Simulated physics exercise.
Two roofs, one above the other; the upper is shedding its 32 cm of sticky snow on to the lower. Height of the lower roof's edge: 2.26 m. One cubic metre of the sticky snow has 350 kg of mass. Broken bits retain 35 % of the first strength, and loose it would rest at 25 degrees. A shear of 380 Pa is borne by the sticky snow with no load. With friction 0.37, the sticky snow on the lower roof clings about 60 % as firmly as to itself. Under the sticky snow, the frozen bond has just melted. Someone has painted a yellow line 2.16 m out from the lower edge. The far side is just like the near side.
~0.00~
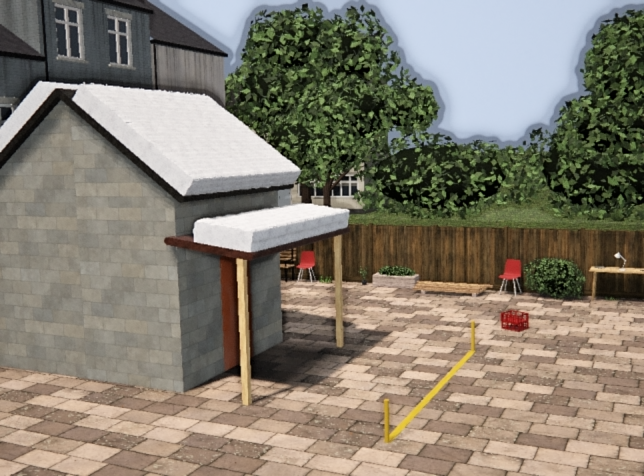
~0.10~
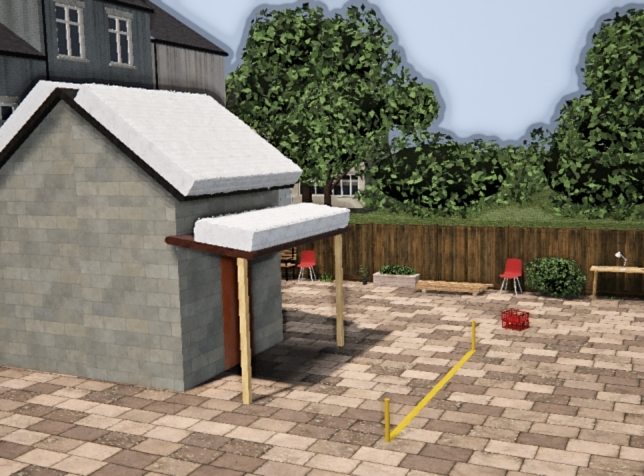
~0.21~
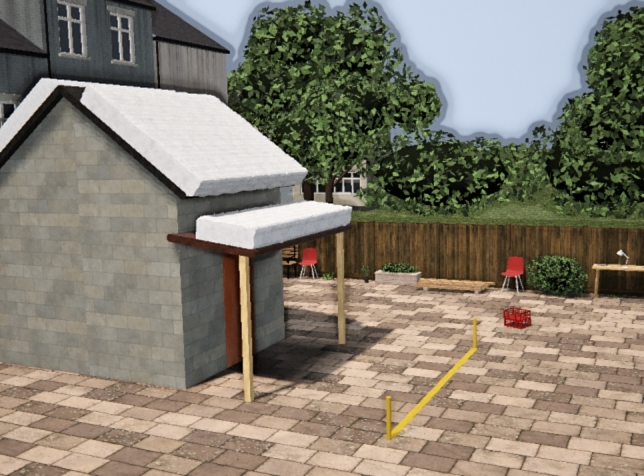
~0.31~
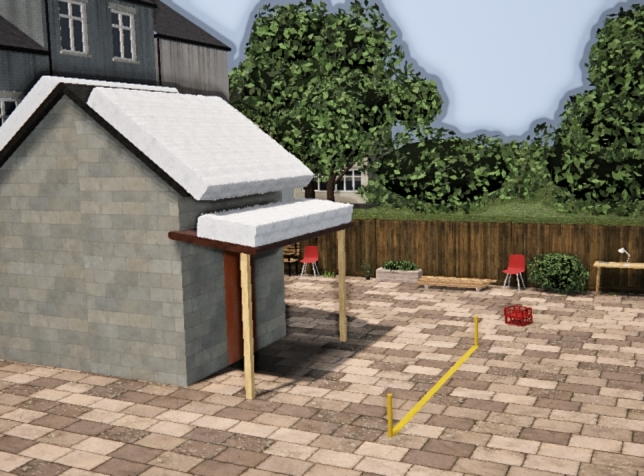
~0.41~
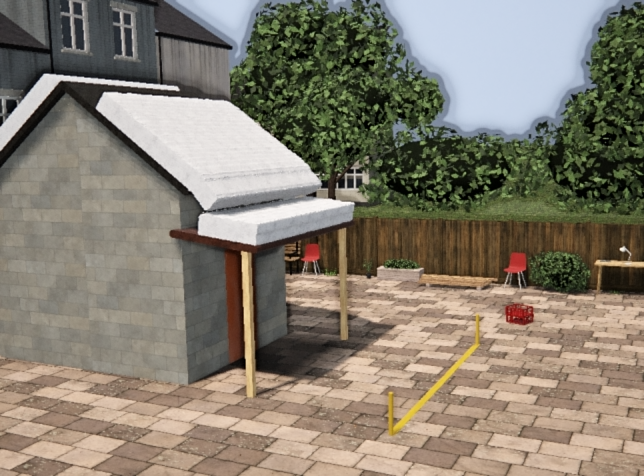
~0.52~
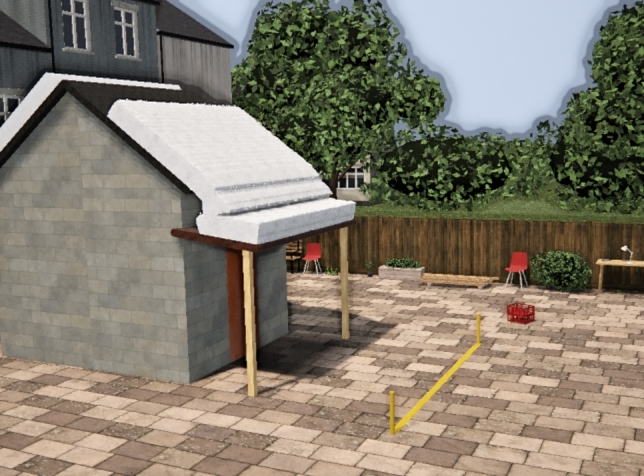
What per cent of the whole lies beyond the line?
Roughly 31 %.
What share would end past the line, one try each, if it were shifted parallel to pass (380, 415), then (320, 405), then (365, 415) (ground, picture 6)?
Respectively 40, 65 and 50 percent would end past it.
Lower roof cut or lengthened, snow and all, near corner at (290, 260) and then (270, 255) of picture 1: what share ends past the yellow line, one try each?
Respectively 16 % and 25 %.
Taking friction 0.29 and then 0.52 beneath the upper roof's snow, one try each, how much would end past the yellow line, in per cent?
Roughly 20 per cent first, roughly 2 per cent second.
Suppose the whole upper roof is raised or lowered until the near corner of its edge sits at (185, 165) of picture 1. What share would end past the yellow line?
40 %, roughly.
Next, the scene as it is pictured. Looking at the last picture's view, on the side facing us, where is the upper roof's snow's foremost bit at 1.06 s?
You'll find it close to (306, 258).
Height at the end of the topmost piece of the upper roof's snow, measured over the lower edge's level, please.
Height above lower edge: Approx. 0.4 m.
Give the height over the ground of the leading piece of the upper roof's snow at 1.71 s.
About 0.0 m.
By 1.06 s, 4 % is below the lower edge and 0 % is past the line.
By 1.71 s, 71 % is below the lower edge and 10 % is past the line.
By 2.35 s, 76 % is below the lower edge and 31 % is past the line.
By 3.00 s, 76 % is below the lower edge and 31 % is past the line.
By 3.10 s, at the end, 76 % is below the lower edge and 31 % is past the line.
